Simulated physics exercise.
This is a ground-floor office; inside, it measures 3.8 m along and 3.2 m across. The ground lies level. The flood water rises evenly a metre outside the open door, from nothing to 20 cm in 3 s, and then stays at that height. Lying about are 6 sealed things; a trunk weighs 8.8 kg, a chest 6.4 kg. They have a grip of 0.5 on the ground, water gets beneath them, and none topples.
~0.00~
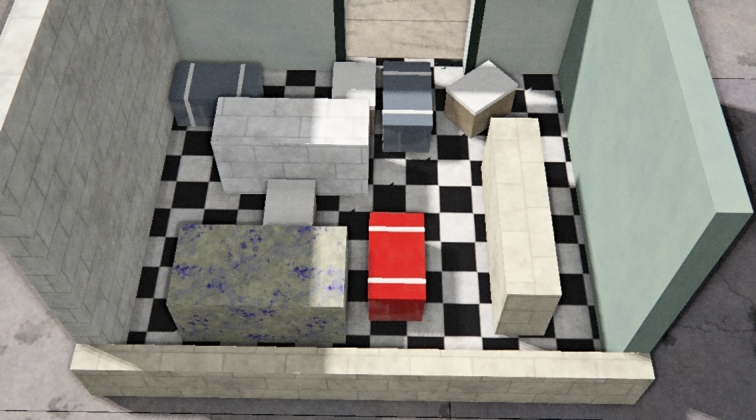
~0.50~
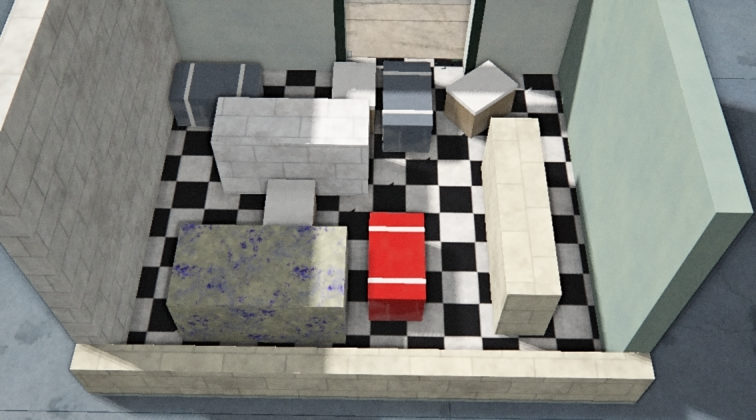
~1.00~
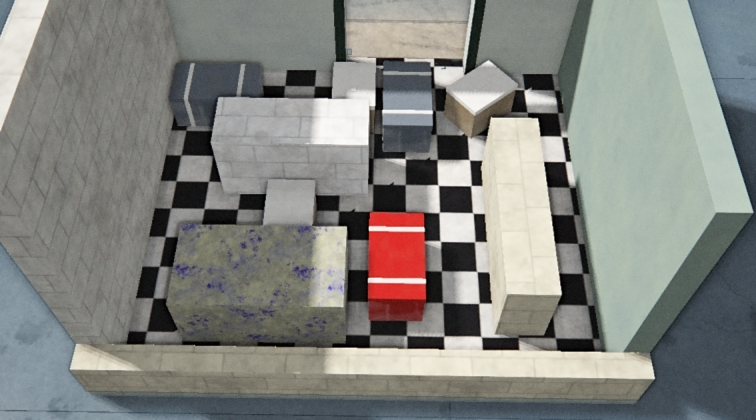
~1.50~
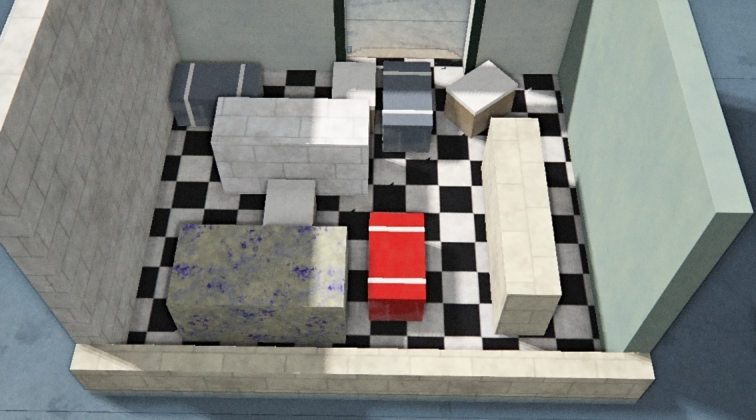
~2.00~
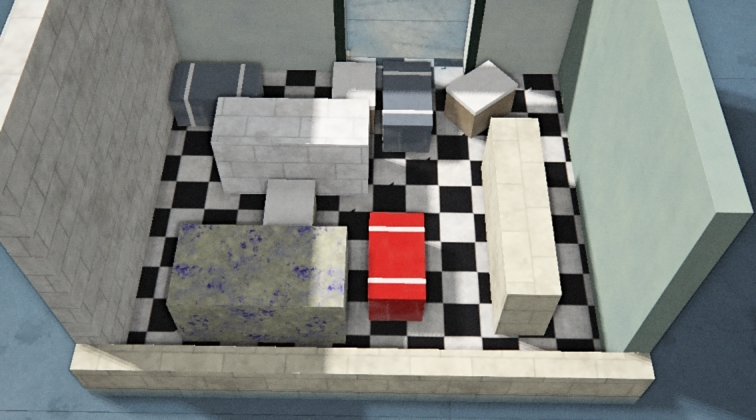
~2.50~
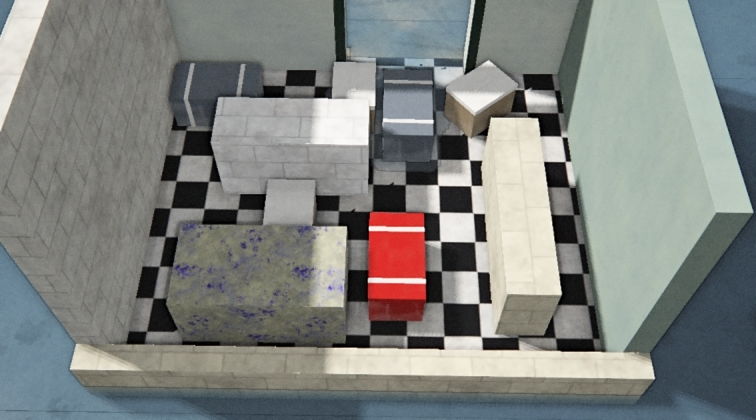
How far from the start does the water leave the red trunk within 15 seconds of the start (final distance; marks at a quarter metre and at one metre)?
It'll show a moderate shift.
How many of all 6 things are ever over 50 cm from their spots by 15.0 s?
4 of them.
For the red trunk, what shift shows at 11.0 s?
40 cm or so by then.
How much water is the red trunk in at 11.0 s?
I'd put it at about 17 cm.
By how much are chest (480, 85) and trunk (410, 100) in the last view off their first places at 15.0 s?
They've ended up 140 cm and 150 cm away, in that order.
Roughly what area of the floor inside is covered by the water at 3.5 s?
Wet area: Approx. 3.5 m2.
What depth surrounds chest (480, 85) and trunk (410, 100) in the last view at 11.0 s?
About 11 and 17 cm.
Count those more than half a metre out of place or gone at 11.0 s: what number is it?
Tally at that time: 2.
After 3.5 s the red trunk is near (397, 255), 0.0 m from its start, aground; 0 afloat.
After 6.8 s the red trunk is near (391, 293), 0.4 m from its start, afloat; 5 afloat.
After 11.0 s the red trunk is near (381, 291), 0.4 m from its start, afloat; 6 afloat.
After 15.0 s the red trunk is near (380, 290), 0.4 m from its start, afloat; 6 afloat.
